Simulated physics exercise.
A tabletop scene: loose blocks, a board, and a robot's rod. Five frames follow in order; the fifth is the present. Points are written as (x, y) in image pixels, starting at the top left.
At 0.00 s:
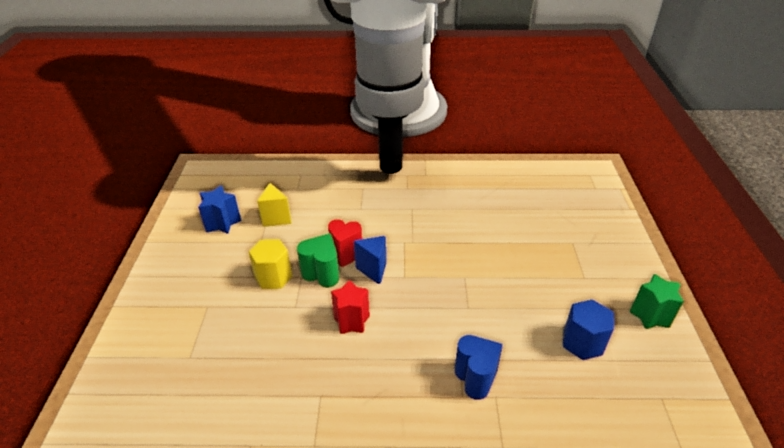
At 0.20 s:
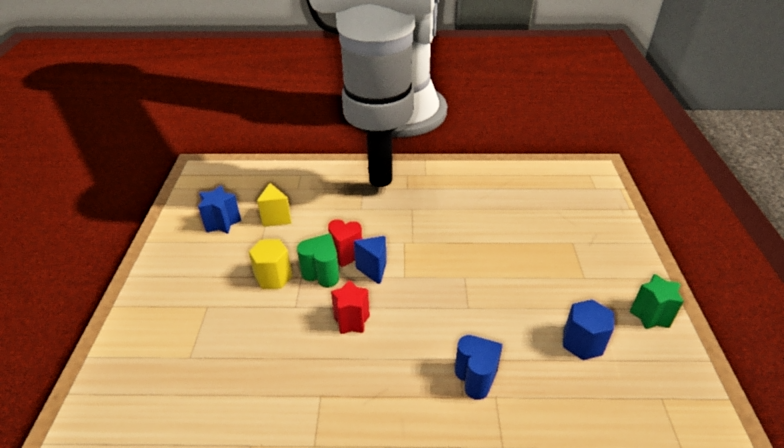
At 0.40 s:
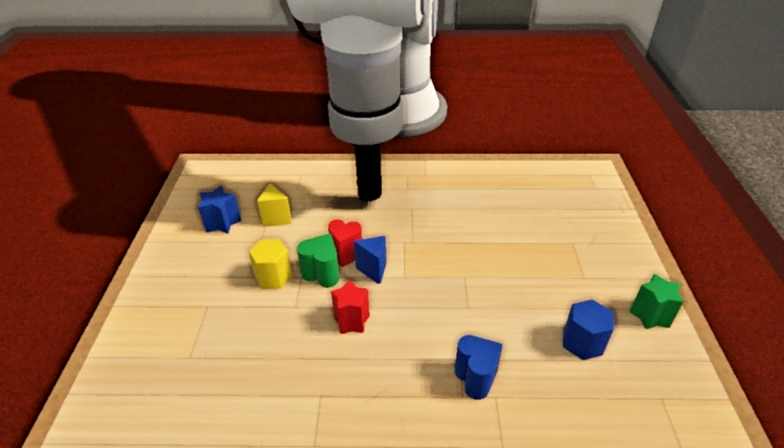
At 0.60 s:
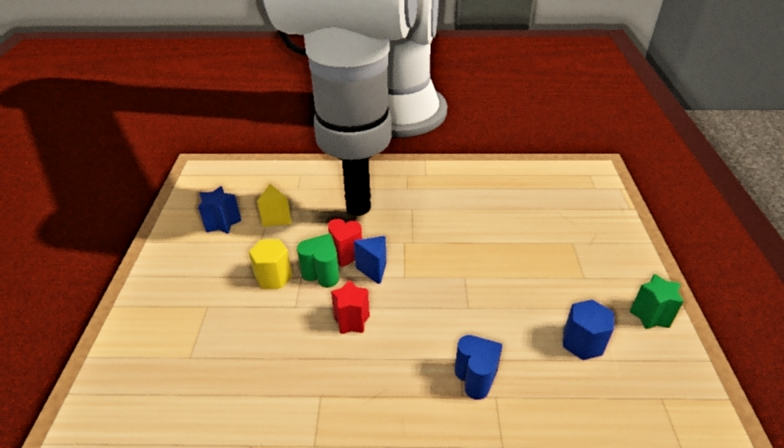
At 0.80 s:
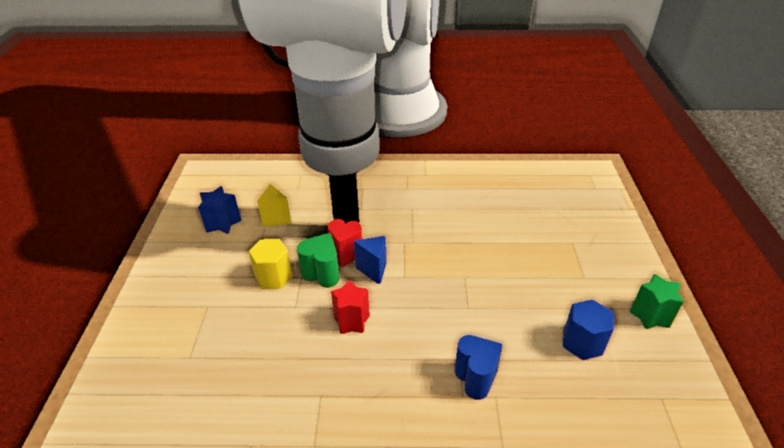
A robot arm with a black rod reaches over a pale wooden board on a dark red table, seen from above the near side. Yellow, green, red and blue blocks cluster left of centre, a blue star sits at upper left, and blue and green blocks lie to the right. The rod glides leftward and nearer to the red heart's far side, while the blocks and camera stay still.
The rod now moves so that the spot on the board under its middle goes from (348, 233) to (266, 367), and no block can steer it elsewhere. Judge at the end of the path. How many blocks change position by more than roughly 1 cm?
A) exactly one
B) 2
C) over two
Choice B: 2.
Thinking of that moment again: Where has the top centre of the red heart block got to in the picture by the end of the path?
The answer is (343, 254).
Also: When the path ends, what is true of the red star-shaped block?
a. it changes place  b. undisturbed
Correct choice: B.
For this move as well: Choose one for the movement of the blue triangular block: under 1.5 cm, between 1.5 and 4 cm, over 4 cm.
Answer: Less than 1.5 cm.
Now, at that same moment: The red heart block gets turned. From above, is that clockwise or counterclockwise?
Overhead view: Anti-clockwise.
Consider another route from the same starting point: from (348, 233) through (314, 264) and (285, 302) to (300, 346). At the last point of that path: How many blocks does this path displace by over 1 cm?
The number will come to 3 or more.
What follows on the original path. One third of the way, rod at (323, 261); green heart block at (308, 267), turned 60° clockwise; red heart block at (343, 252), turned 75° anticlockwise; blue triangular block at (377, 247), turned 25° anticlockwise.
Two thirds of the way, rod at (296, 306); green heart block at (290, 314), turned 15° clockwise; red heart block at (343, 254), turned 90° anticlockwise; blue triangular block at (377, 247), turned 25° anticlockwise.
At the end, rod at (264, 358); yellow hexagon unmoved; green heart block at (281, 363), turned 30° anticlockwise; red heart block at (343, 254), turned 90° anticlockwise; red star-shaped block unmoved; blue triangular block at (377, 247), turned 25° anticlockwise.
